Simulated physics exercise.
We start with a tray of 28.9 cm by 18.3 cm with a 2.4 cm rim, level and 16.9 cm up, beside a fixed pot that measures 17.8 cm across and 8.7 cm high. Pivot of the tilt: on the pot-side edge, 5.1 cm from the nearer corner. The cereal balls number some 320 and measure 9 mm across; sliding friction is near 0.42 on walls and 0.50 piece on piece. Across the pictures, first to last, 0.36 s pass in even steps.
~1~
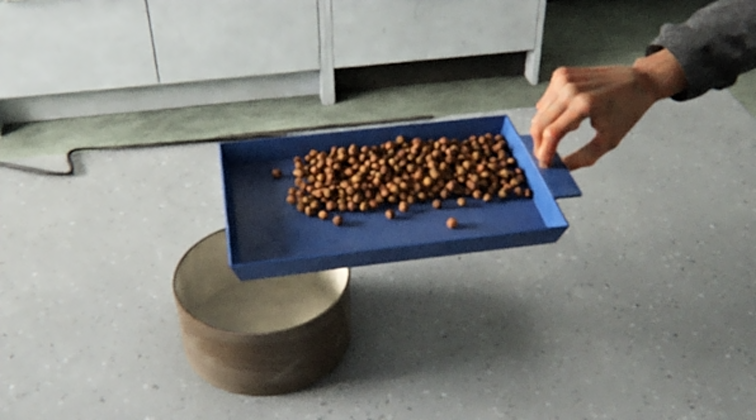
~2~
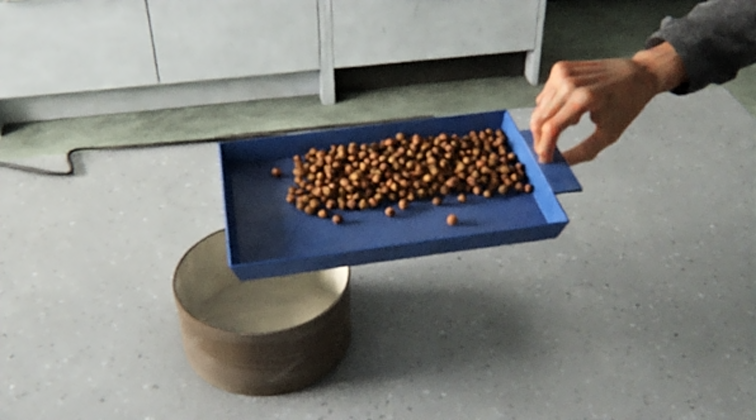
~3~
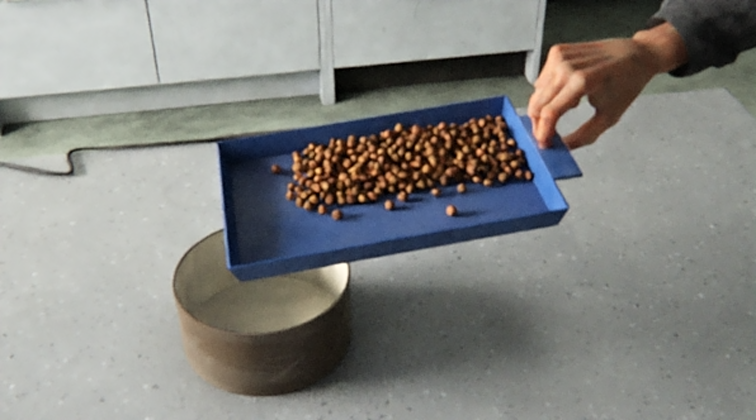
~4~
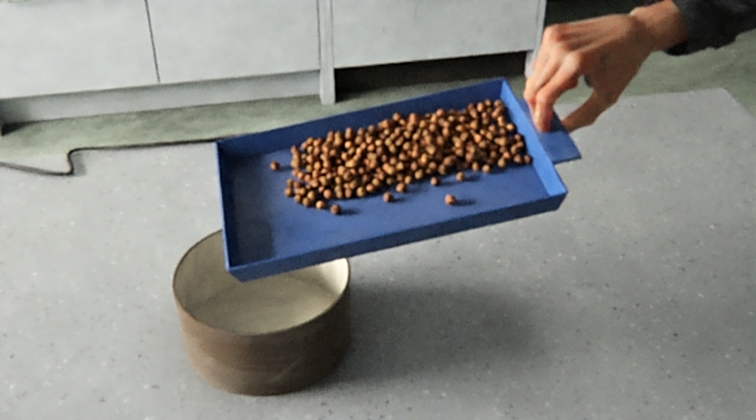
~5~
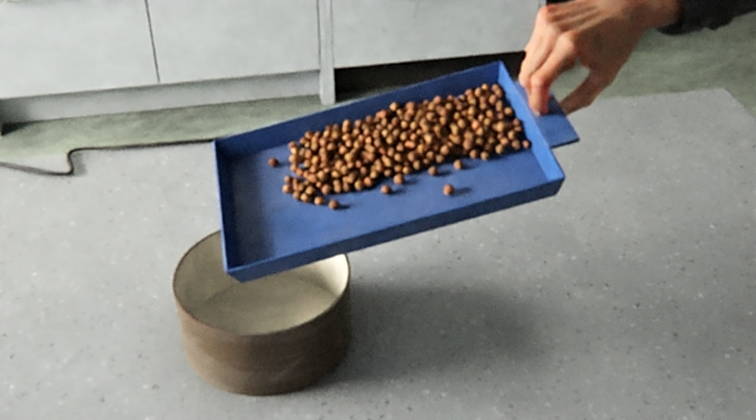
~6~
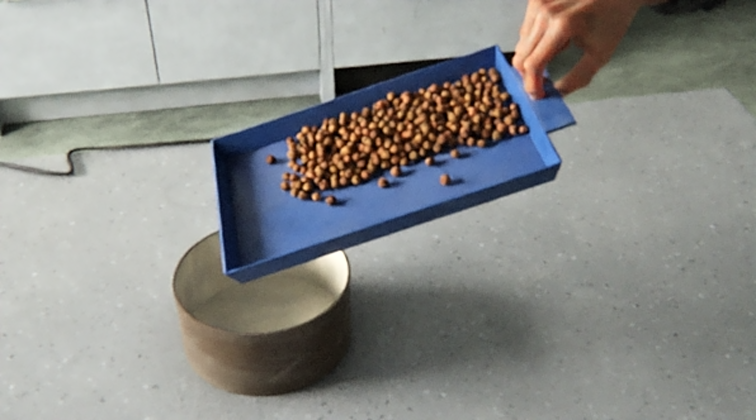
Above a speckled grey floor, a hand raised the right end of a blue tray, steadily tilting it toward the round brown pot at left, while the small brown balls stayed bunched on it.
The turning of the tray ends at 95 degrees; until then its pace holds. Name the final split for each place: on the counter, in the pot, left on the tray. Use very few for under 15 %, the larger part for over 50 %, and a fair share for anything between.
Counter: The larger part, pot: Very few, left on the tray: Very few.
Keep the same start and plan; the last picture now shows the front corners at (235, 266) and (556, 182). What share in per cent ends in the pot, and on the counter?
You'd end with pot at 0 and counter at 100.
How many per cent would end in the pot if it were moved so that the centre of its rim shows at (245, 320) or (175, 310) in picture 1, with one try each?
About 75 percent the first time and about 90 percent the second.
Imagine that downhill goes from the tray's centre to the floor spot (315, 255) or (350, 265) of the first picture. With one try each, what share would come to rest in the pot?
First try: Around 0 percent; second try: Around 0 percent.
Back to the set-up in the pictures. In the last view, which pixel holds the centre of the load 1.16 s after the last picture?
Approximately (228, 198) in the final picture.
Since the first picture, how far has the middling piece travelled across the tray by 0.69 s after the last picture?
By then it sits near 14 cm from where it began.
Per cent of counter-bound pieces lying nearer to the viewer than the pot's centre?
Near 90 in a hundred.
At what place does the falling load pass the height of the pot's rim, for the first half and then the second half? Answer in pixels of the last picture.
It passes about (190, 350) first and (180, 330) afterwards.
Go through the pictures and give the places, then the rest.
The first frame shows tray tilt 0 degrees, front corners at (239, 260) and (558, 222); middle of the pieces at (405, 175); pot at (262, 273).
The second frame shows tray tilt 1 degrees, front corners at (238, 260) and (558, 217); middle of the pieces at (405, 172).
The third frame shows tray tilt 4 degrees, front corners at (237, 261) and (558, 204), lowest corner left front; middle of the pieces at (405, 163).
The fourth frame shows tray tilt 8 degrees, front corners at (235, 262) and (557, 189), lowest corner left front; middle of the pieces at (403, 153).
The fifth frame shows tray tilt 12 degrees, front corners at (234, 264) and (554, 174), lowest corner left front; middle of the pieces at (401, 143).
The sixth frame shows tray tilt 16 degrees, front corners at (232, 265) and (551, 159), lowest corner left front; middle of the pieces at (398, 134); pot at (262, 273).
Then, 0.69 s after the last picture, tilt 53 degrees; the tray holds 95 %, the pot 0 %.
Then, 1.16 s after the last picture, tilt 78 degrees; the tray holds 90 %, the pot 0 %.
Then, 1.70 s after the last picture, tilt 95 degrees; the tray holds 0 %, the pot 5 %.
In the end, counter 90 %, pot 10 %, tray 0 %.
